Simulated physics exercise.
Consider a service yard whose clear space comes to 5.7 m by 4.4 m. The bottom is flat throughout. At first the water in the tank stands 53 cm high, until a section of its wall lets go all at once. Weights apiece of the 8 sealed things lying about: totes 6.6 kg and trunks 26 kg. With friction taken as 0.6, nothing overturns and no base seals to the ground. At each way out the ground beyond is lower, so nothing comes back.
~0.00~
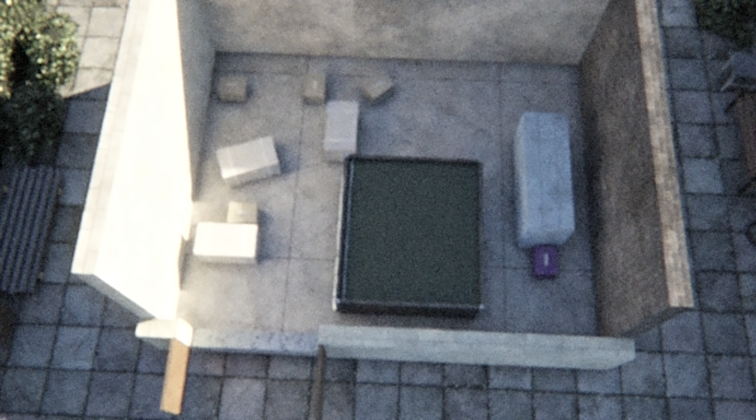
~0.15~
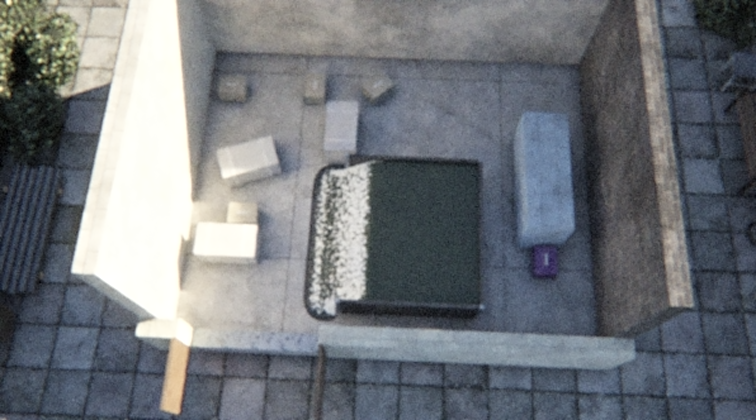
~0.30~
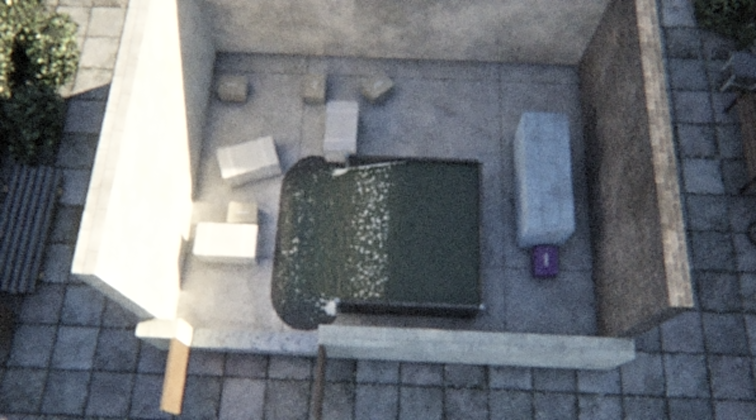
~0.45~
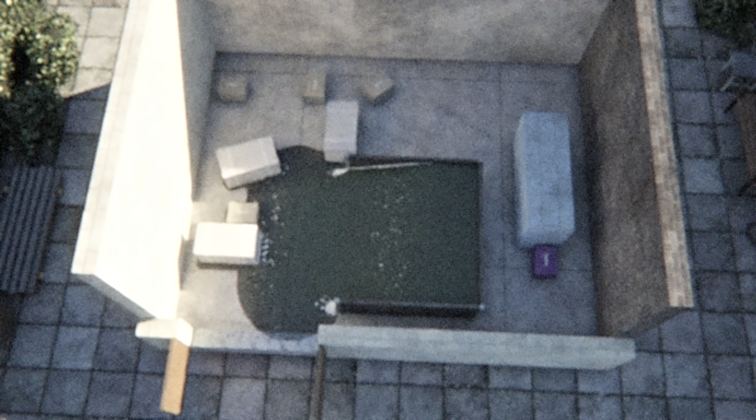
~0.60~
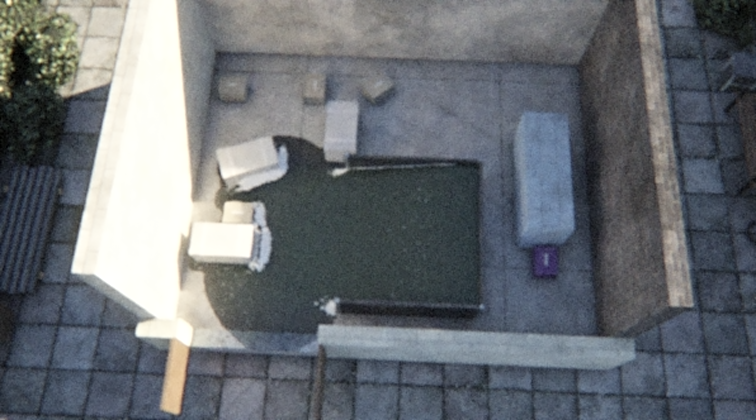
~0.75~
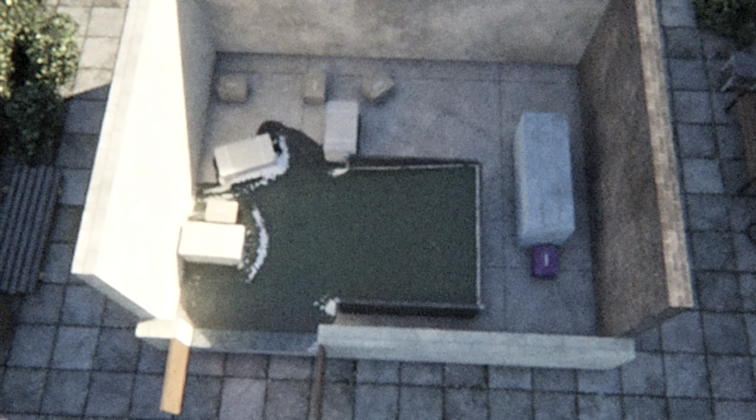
In a walled yard, dark water spreads left from a tank and shifts two pale blocks.
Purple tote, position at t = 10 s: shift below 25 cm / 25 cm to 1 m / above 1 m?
Virtually static.
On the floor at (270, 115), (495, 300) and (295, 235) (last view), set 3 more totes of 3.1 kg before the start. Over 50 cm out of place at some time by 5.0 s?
Going through them in the order asked, they come out clear of the mark, shy of the mark and clear of the mark.
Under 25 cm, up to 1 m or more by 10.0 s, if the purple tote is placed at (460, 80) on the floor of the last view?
Well, it is shoved a long way.
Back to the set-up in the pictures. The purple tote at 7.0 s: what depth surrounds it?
Somewhere close to 1 cm.
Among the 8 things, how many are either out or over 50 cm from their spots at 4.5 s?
I get 6.
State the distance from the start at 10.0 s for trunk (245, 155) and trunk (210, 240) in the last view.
In turn: 300 cm, washed out.
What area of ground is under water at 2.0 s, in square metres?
About 12 m2.
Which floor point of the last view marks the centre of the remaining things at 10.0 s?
(443, 156).
After 2.0 s the purple tote is near (546, 260), 0.0 m from its start, aground; 0 of 8 are out; 3 afloat.
After 4.5 s the purple tote is near (546, 260), 0.0 m from its start, aground; 1 of 8 are out; 3 afloat.
After 7.0 s the purple tote is near (546, 260), 0.0 m from its start, aground; 1 of 8 are out; 2 afloat.
After 10.0 s the purple tote is near (546, 260), 0.0 m from its start, aground; 1 of 8 are out; 5 afloat.
